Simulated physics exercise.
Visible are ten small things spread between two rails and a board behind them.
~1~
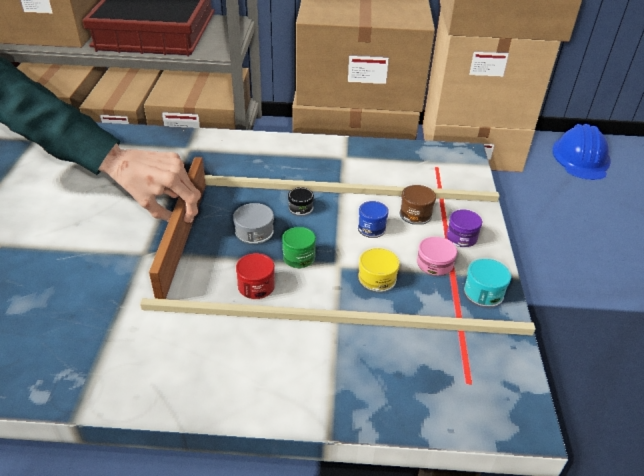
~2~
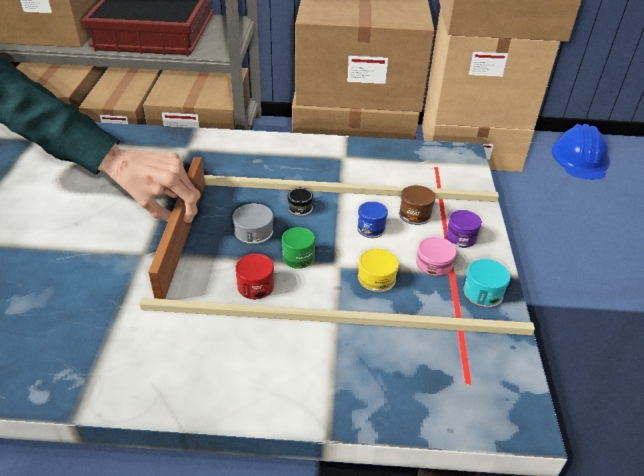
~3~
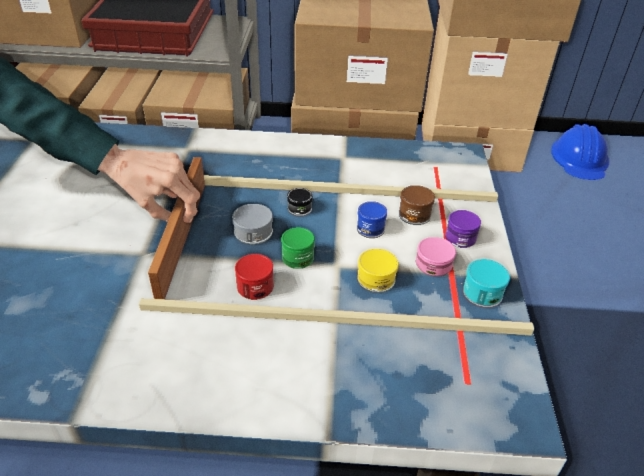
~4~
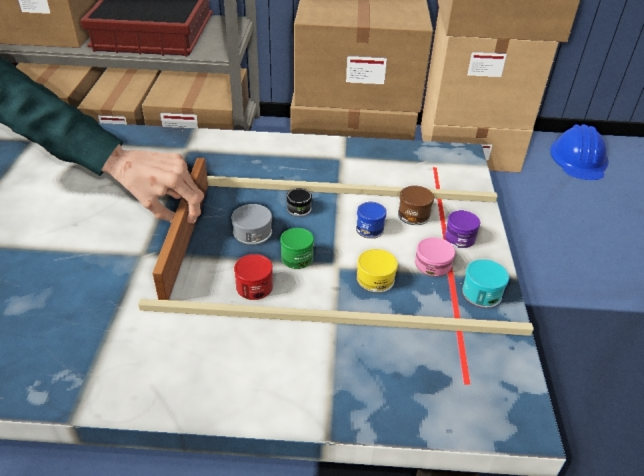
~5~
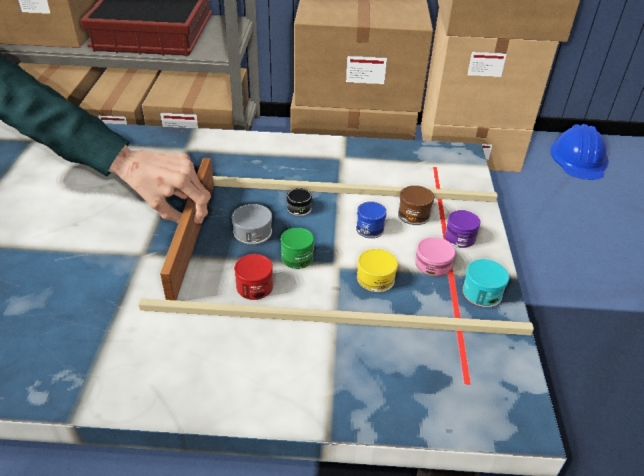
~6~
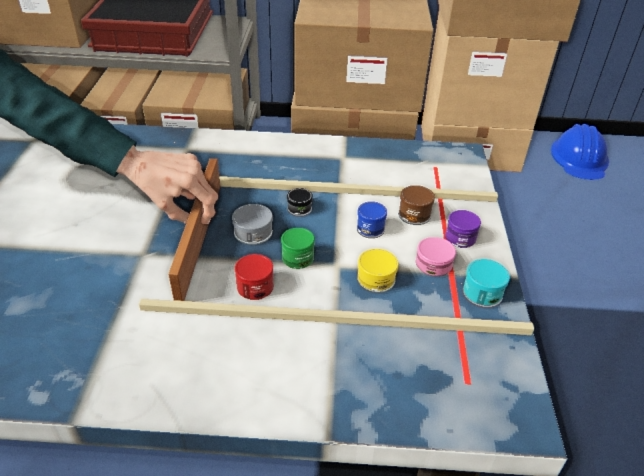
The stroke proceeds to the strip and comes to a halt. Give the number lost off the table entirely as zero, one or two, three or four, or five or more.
Once it stops, the band for pieces knocked off is one to two, pretty clearly.
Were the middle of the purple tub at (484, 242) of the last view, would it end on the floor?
From that start, the object then does not stay.
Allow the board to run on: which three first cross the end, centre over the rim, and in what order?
First the turquoise tin, next the purple tub, then the pink tub.
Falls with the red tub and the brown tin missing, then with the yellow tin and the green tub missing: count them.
That makes 0 fallen, then 0 fallen in the other try.
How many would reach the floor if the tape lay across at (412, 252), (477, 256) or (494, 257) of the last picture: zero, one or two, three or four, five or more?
Place by place: None, then five or more, then more than four.
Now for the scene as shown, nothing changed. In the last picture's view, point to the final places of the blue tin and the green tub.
First: About (484, 221); second: About (469, 263).
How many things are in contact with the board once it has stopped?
So the total is 4.
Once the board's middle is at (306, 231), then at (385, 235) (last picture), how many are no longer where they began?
At first I count 4, and then 8.
Early on, none off yet; turquoise tin at rest near (485, 283); purple tub at rest near (463, 229); pink tub at rest near (435, 257).
A while later, none off yet; turquoise tin moving near (496, 285); purple tub moving near (469, 230); pink tub travelled about its own width near (460, 254).
Finally, the number that fall off is one or two; lost, turquoise tin.
